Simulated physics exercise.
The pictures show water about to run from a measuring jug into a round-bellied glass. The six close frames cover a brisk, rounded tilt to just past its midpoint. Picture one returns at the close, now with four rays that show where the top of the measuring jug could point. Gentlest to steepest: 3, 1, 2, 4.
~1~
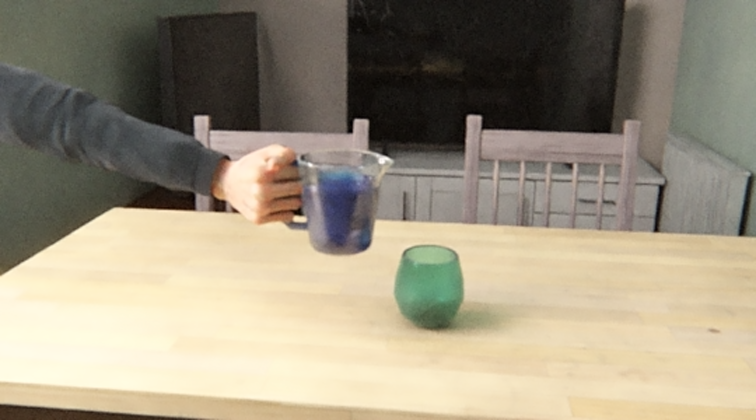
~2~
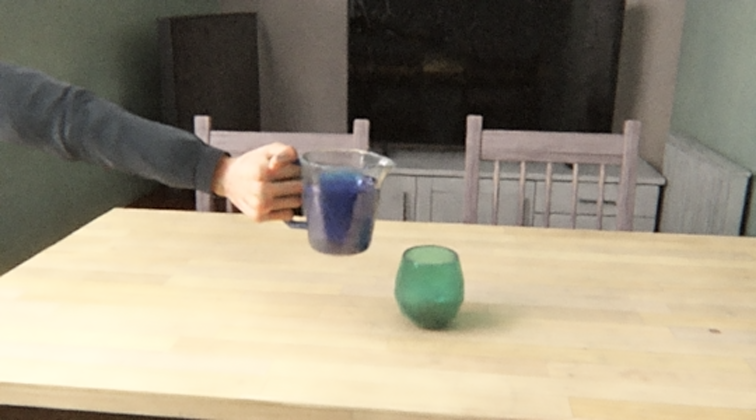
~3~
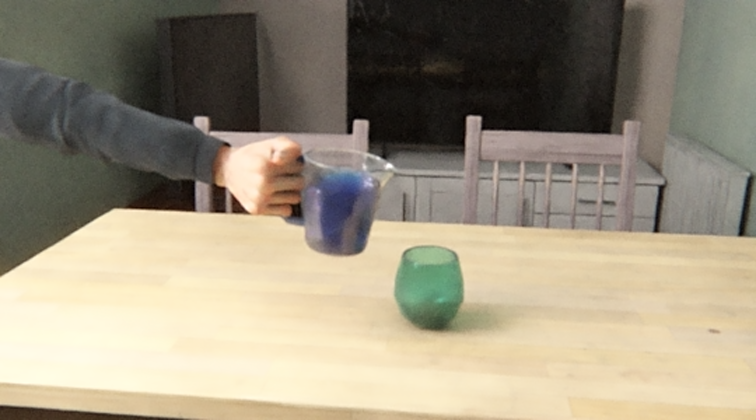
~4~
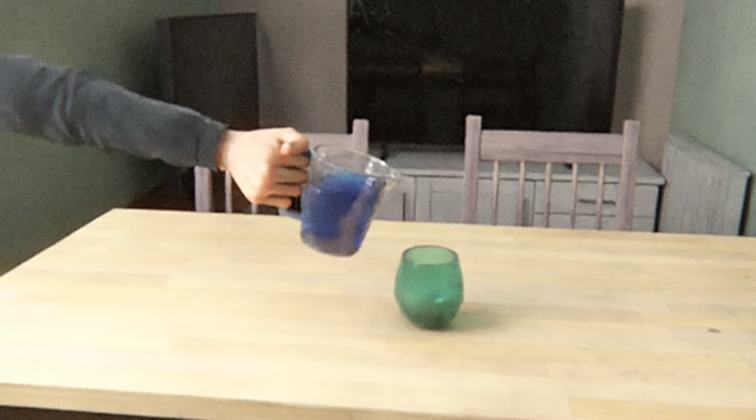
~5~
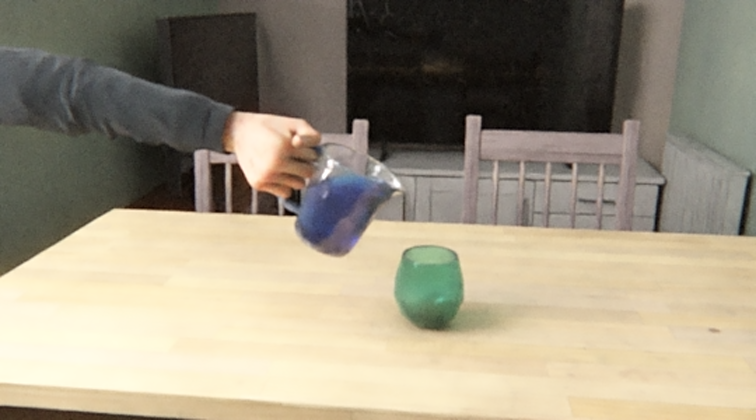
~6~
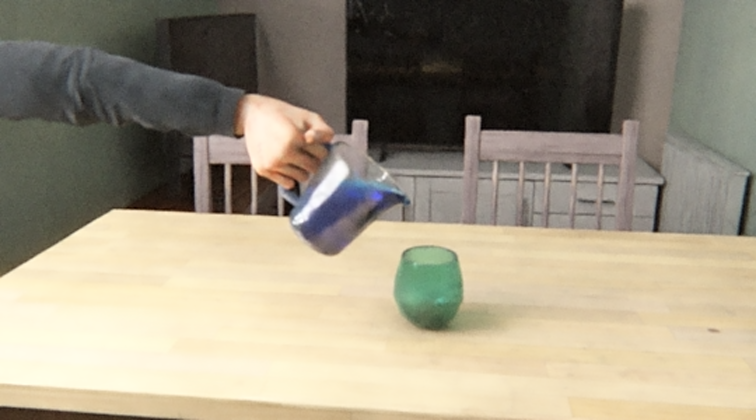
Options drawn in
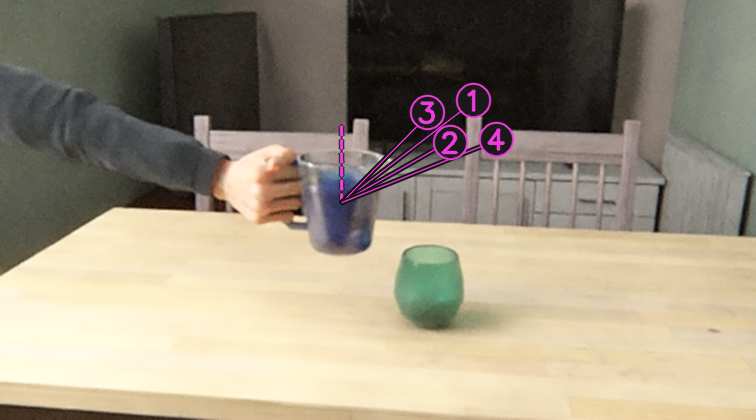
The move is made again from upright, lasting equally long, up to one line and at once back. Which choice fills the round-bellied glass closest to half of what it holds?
Use mark 2.
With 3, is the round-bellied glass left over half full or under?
Under half.
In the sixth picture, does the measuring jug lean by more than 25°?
Yes.
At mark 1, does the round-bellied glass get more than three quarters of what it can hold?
No.
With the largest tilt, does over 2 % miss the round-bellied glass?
No, it does not.
On the marked copy, 1 at (460, 111); 2 at (434, 149); 3 at (416, 126); 4 at (481, 146).
With 1, the round-bellied glass ends with about 31 % of what it can hold.
With 2, the round-bellied glass ends with about 47 % of what it can hold.
With 3, the round-bellied glass ends with about 18 % of what it can hold.
With 4, the round-bellied glass ends with about 66 % of what it can hold.
